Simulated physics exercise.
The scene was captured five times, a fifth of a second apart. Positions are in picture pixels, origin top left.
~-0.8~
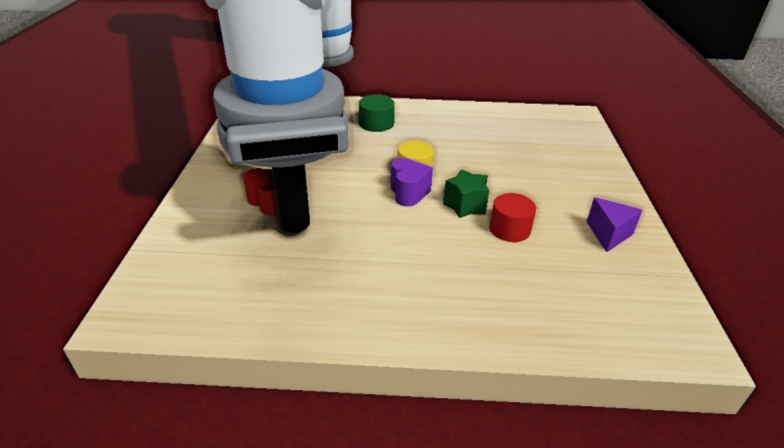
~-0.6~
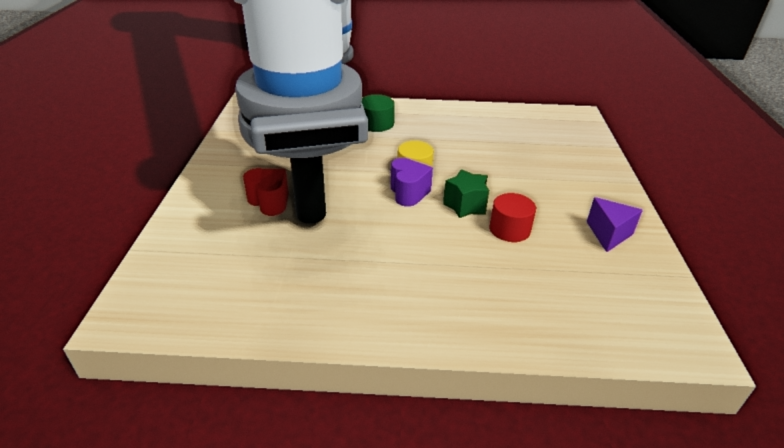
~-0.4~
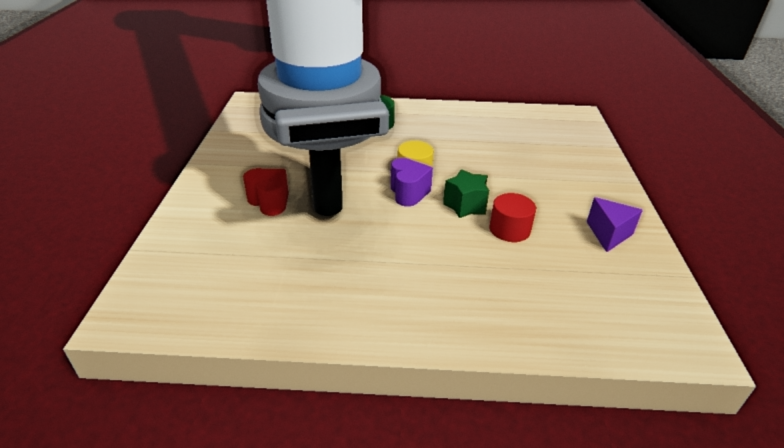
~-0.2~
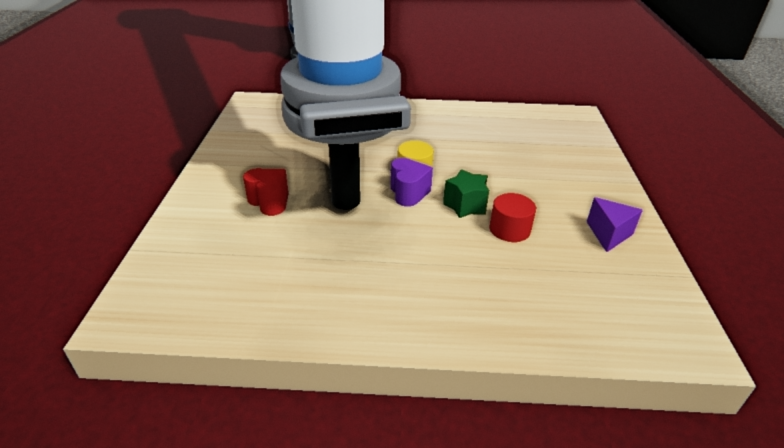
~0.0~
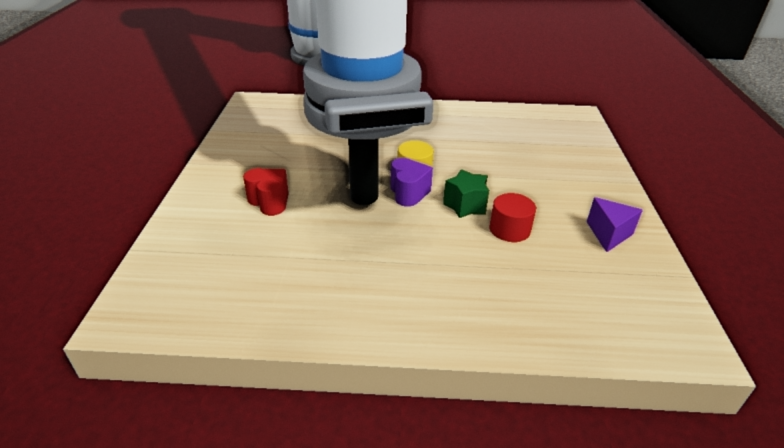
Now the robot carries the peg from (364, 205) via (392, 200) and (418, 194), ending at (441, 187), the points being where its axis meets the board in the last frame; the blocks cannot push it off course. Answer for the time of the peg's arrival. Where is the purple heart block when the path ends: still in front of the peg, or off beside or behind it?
Pushed ahead.
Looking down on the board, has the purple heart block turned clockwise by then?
I believe not.
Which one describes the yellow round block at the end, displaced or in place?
By the end it has moved.
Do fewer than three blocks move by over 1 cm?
Yes, that is what happens.
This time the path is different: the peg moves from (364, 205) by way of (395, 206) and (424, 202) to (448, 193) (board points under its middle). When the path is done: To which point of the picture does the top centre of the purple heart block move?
It ends at (442, 155).
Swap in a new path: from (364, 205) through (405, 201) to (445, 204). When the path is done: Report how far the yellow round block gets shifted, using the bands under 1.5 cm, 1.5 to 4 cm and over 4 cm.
Final distance: Less than 1.5 cm.
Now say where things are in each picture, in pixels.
Peg's lower end at (295, 224); purple heart block at (410, 169); yellow round block at (416, 149); green star at (469, 181), in the first picture.
Peg at (312, 215); blocks still, in the second picture.
Peg at (328, 208); blocks still, in the third picture.
Peg at (346, 202); blocks still, in the fourth picture.
Peg at (364, 197); purple heart block at (410, 169); yellow round block at (416, 149); green star at (469, 181), in the fifth picture.
What follows on the original path. Halfway along, peg at (406, 189); purple heart block at (430, 165), turned 25° anticlockwise; yellow round block at (420, 146).
At the end, peg at (442, 179); purple heart block at (465, 155), turned 20° anticlockwise; yellow round block at (422, 144); green star at (473, 181), turned 20° clockwise.
